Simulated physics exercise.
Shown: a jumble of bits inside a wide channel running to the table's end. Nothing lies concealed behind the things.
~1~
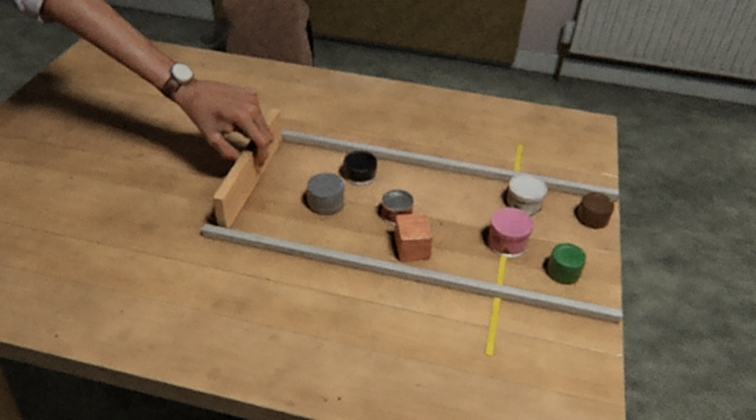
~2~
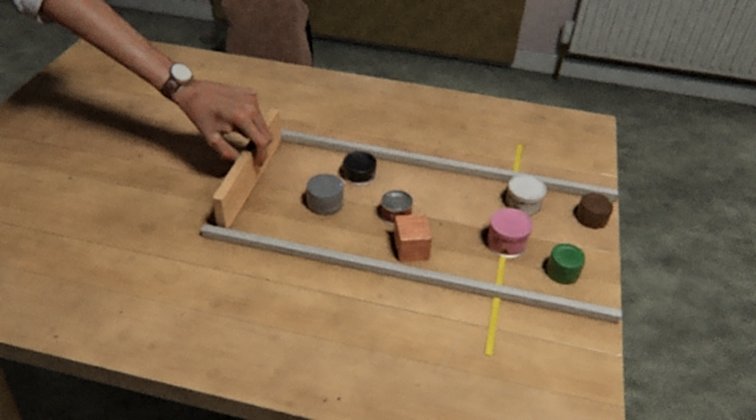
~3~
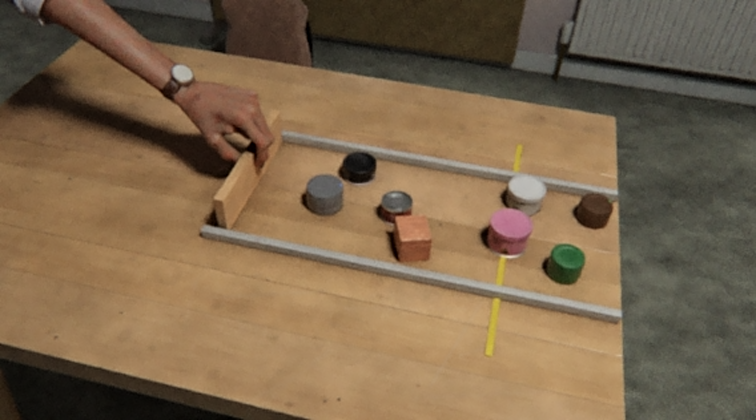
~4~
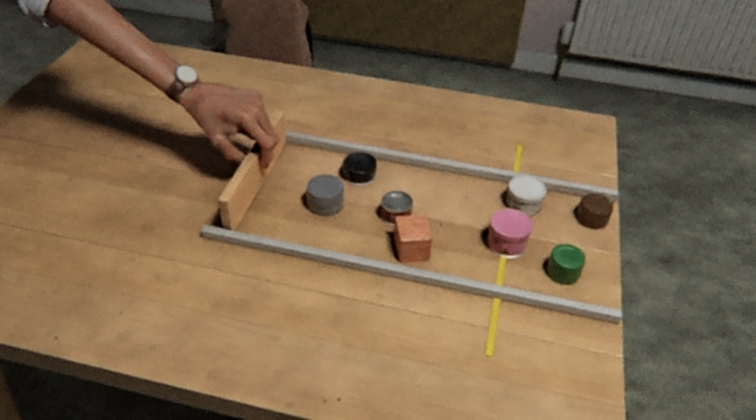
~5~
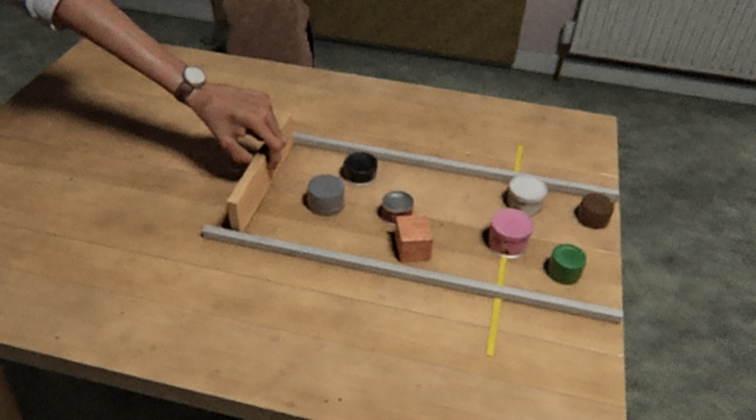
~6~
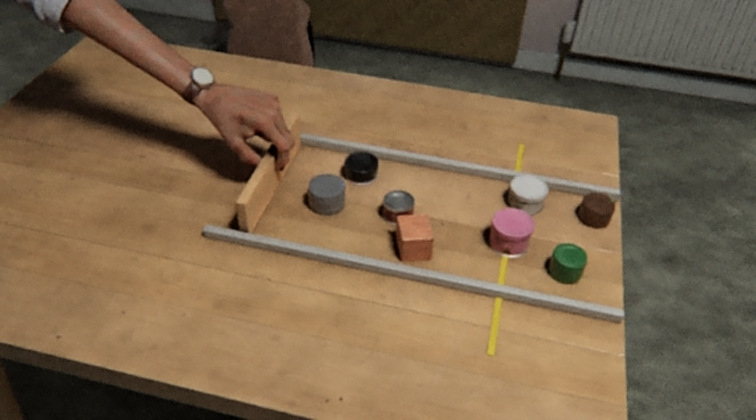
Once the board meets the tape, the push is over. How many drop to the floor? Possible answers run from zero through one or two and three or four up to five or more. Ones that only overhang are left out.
The right answer is zero.
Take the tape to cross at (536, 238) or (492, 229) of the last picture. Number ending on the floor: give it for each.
So it's 1 the first time and 0 the second time.
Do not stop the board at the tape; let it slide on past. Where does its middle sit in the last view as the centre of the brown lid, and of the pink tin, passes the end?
About (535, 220), and about (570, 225) for the other.
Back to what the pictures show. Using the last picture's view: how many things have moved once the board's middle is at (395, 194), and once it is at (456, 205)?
Answer - first 3, then 5.
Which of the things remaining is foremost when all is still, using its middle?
That is the brown lid.
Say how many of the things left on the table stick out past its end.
Counting them gives 0.
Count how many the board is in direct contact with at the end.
In contact: 3.
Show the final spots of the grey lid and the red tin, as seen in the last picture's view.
(528, 233) and (548, 218), roughly.
Early on, none off yet; brown lid at rest near (597, 211); green lid at rest near (568, 263); white pot at rest near (527, 195).
Finally, the number that fall off is zero.
